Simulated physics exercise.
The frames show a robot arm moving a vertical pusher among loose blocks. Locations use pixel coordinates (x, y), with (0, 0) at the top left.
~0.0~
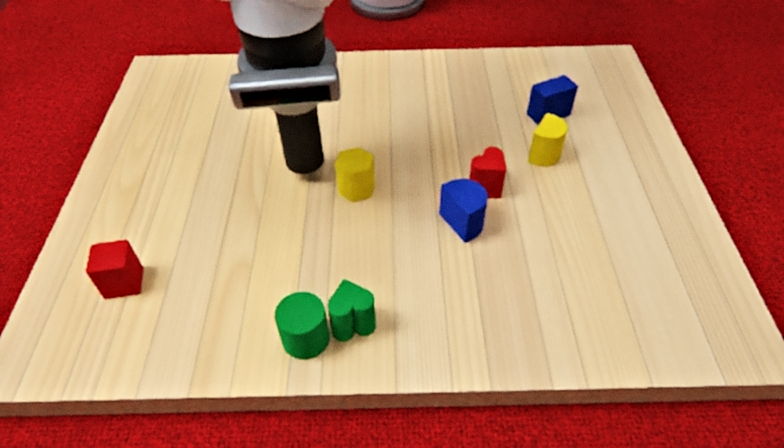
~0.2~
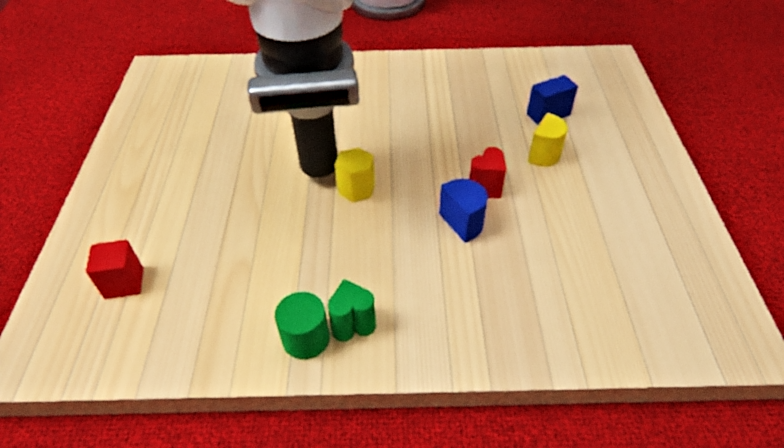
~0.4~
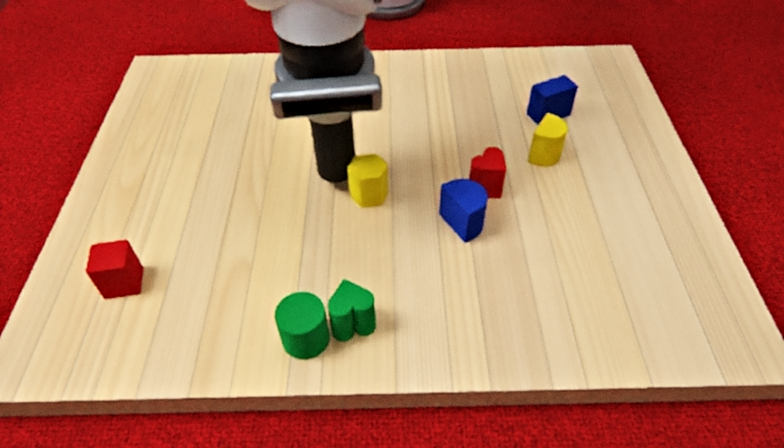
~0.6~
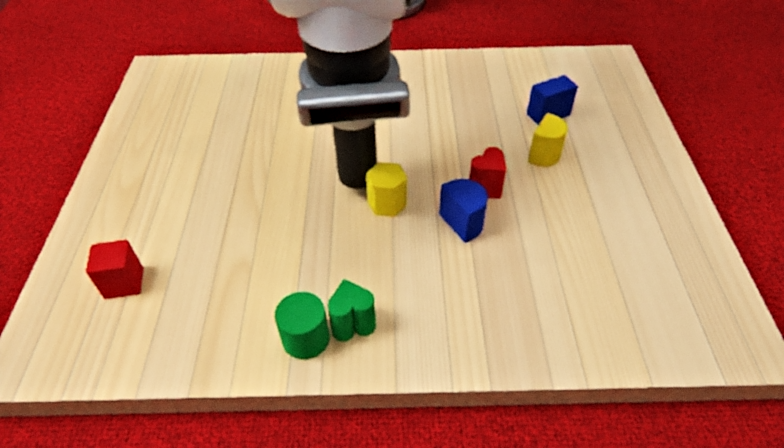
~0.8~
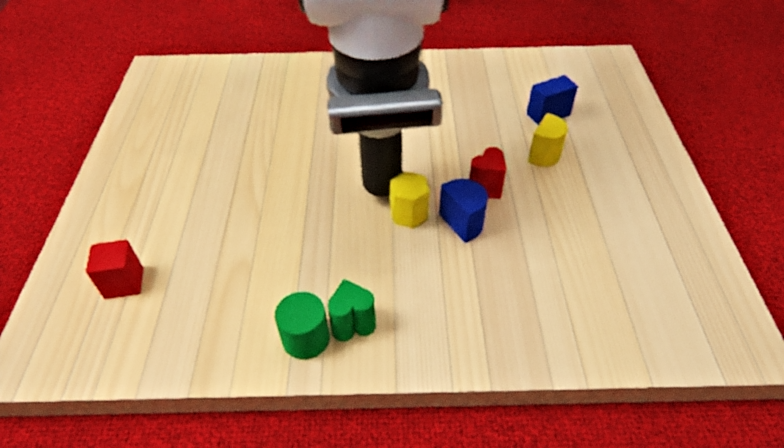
At the start, a robot arm holds a dark vertical pusher just left of a yellow hexagonal block on a wooden board scattered with colored blocks. The pusher moves right to the block, then pushes it rightward and slightly nearer the viewer, leaving it close beside a blue half-round block.
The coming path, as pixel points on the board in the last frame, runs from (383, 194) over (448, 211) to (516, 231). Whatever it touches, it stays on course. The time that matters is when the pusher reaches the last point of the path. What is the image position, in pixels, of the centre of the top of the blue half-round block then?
The centre of its top face lies at (543, 229).
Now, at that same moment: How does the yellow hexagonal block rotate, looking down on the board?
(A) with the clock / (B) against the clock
Choice A: With the clock.
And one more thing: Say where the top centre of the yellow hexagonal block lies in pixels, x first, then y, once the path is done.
It should be at (449, 213) by then.
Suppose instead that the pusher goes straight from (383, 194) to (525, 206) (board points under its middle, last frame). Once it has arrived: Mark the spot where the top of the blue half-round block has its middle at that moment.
About (495, 206).
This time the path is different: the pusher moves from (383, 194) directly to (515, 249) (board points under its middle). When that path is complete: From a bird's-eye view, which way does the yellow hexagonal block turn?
Looking down, my answer is that the yellow hexagonal block rotates clockwise.
What follows on the original path. One third of the way, pusher (427, 194); yellow hexagonal block (439, 204), turned 30° clockwise; blue half-round block (472, 193).
Two thirds of the way, pusher (473, 207); yellow hexagonal block (449, 213), turned 60° clockwise; blue half-round block (515, 213), turned 30° clockwise.
At the end, pusher (519, 220); yellow hexagonal block (449, 213), turned 60° clockwise; blue half-round block (543, 229), turned 90° clockwise; red heart unmoved.
